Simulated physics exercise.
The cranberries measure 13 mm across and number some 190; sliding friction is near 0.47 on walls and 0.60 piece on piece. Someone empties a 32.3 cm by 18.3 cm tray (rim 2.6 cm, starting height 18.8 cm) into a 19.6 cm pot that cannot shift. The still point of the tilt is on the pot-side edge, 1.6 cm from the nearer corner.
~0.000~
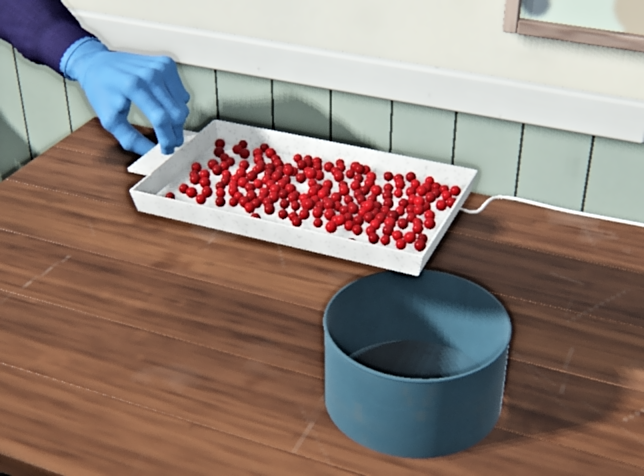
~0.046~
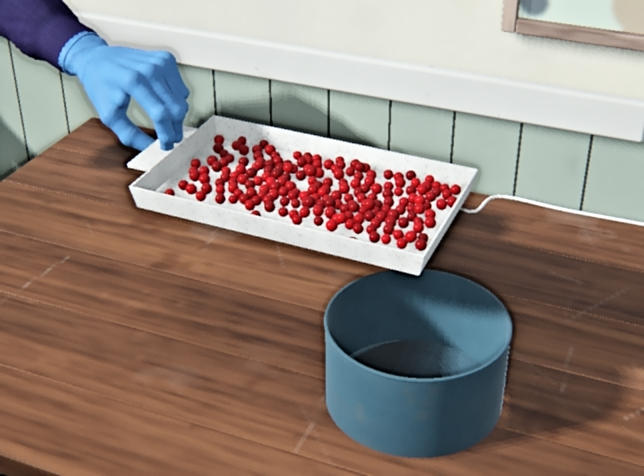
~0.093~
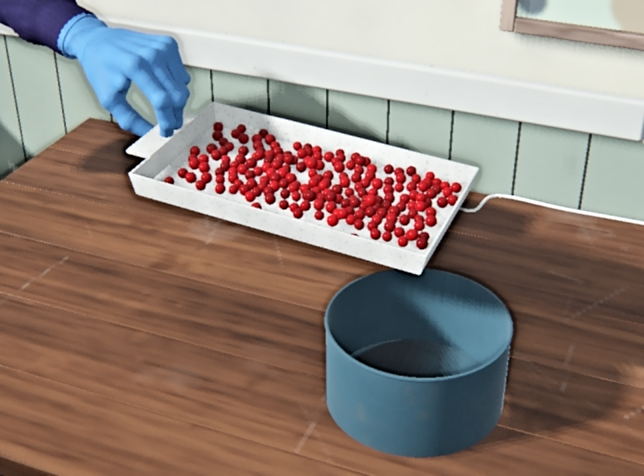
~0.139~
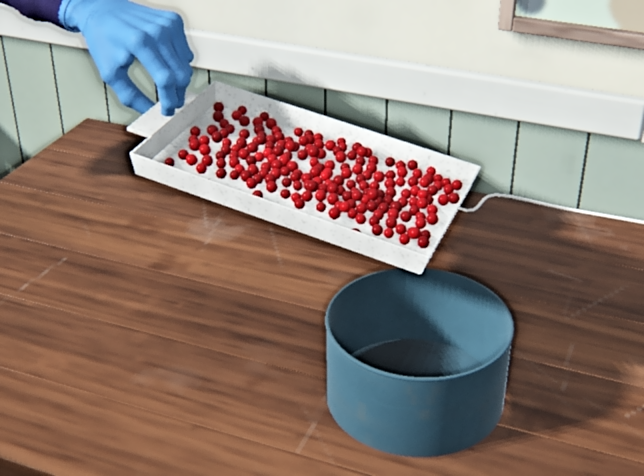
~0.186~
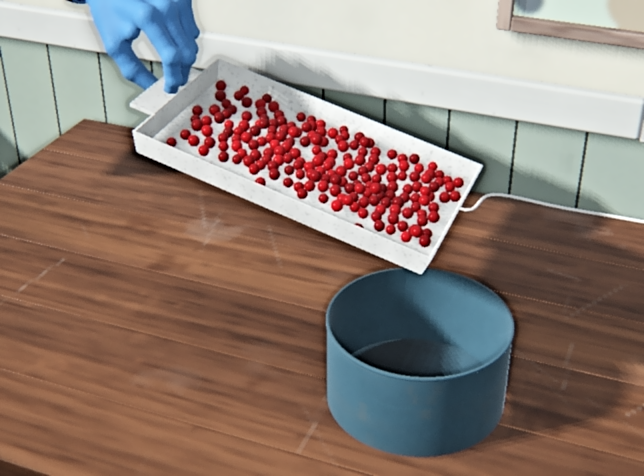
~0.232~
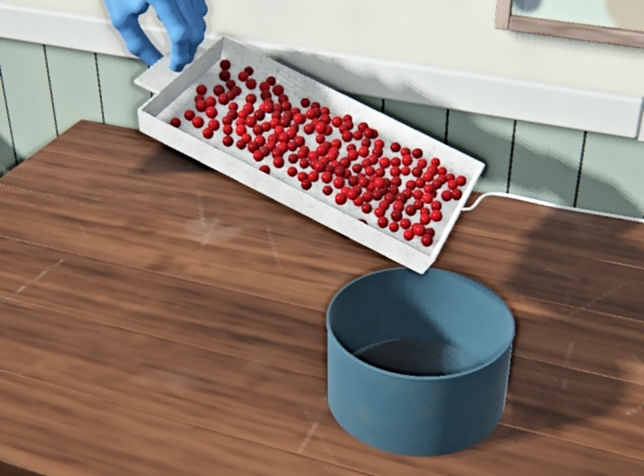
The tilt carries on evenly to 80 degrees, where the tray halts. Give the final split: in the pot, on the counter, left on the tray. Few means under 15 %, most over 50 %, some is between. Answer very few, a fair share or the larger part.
Pot: A fair share, counter: A fair share, tray: A fair share.
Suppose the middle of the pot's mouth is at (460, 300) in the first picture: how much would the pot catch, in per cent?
About 45 per cent.
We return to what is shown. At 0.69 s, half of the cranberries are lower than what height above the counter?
Roughly 26 cm.
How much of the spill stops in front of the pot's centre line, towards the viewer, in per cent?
About 50 per cent.
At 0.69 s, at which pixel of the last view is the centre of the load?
Near (440, 176).
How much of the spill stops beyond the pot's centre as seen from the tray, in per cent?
Roughly 100 per cent.
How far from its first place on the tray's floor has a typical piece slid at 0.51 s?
About 6 cm.
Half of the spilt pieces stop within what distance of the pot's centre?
Some 20 cm.
After 0.51 s, tilt 50 degrees; the tray holds 100 %, the pot 0 %.
After 0.69 s, tilt 70 degrees; the tray holds 100 %, the pot 0 %.
After 0.99 s, tilt 80 degrees; the tray holds 65 %, the pot 10 %.
In the end, at 2.5 s, pot 30 %, counter 35 %, tray 35 %.
